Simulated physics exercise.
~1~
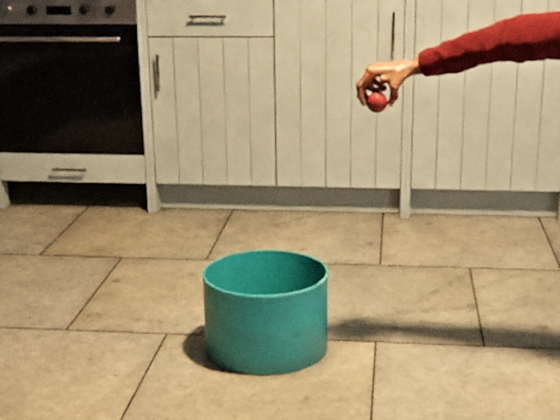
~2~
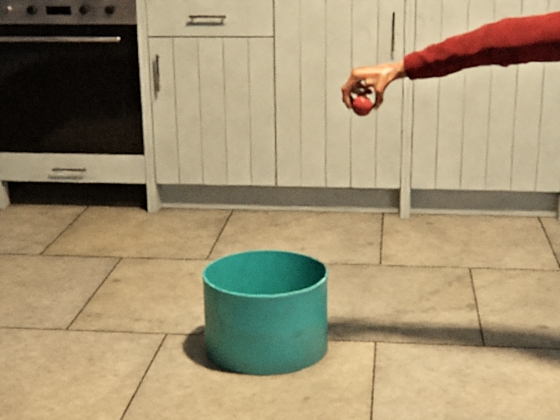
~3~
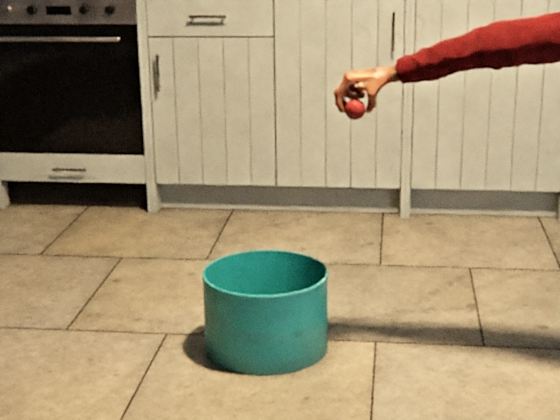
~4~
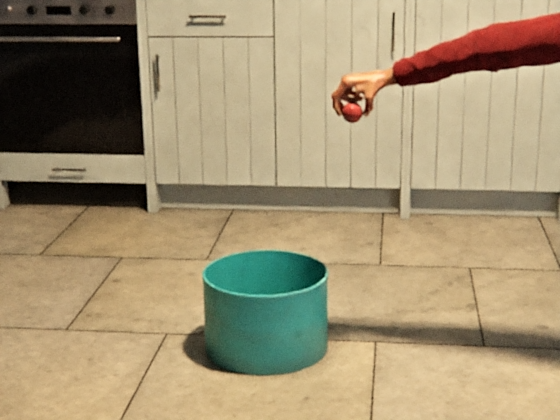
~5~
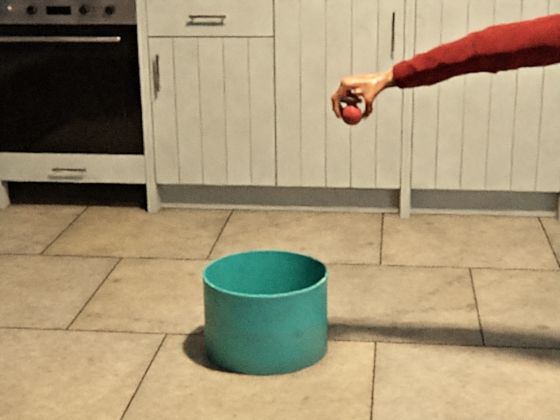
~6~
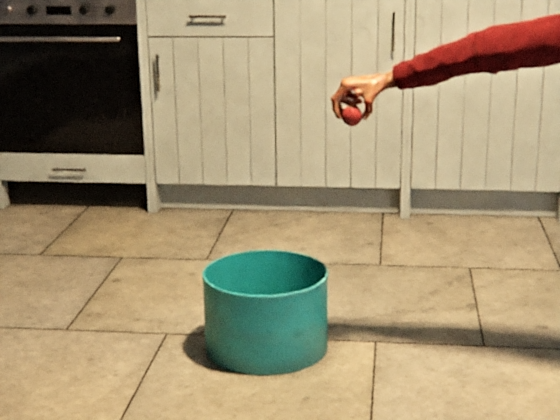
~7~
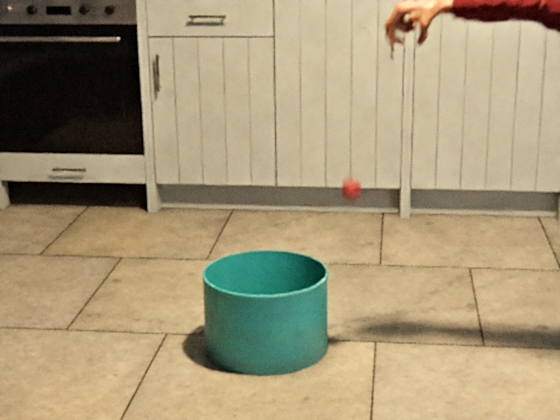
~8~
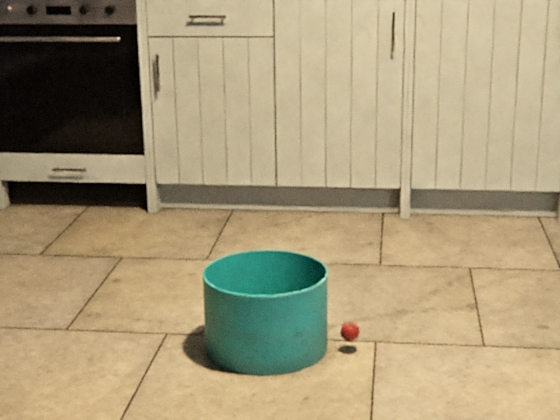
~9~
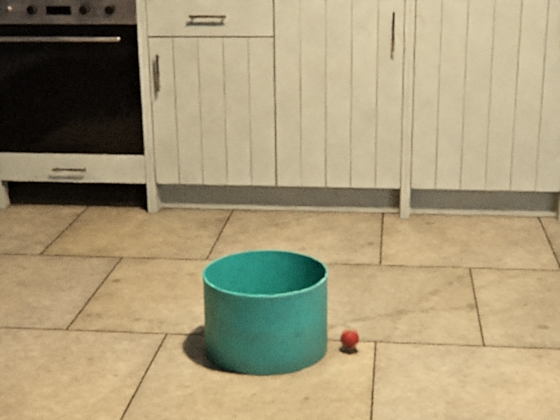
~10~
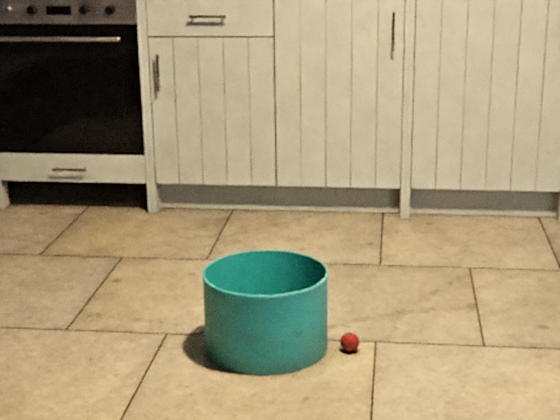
A teal, open-topped round container stands on a beige tiled kitchen floor, seen from a still camera a little above it, with pale panelled cupboards behind and a dark oven at the left. From the upper right, an arm in a red sleeve holds a small red tomato high, just right of the container. The hand shifts slightly left and down, then holds steady. It lets go and draws back to the right as the tomato drops straight down. The tomato misses the container and comes to rest on the tiles, close beside its right side.
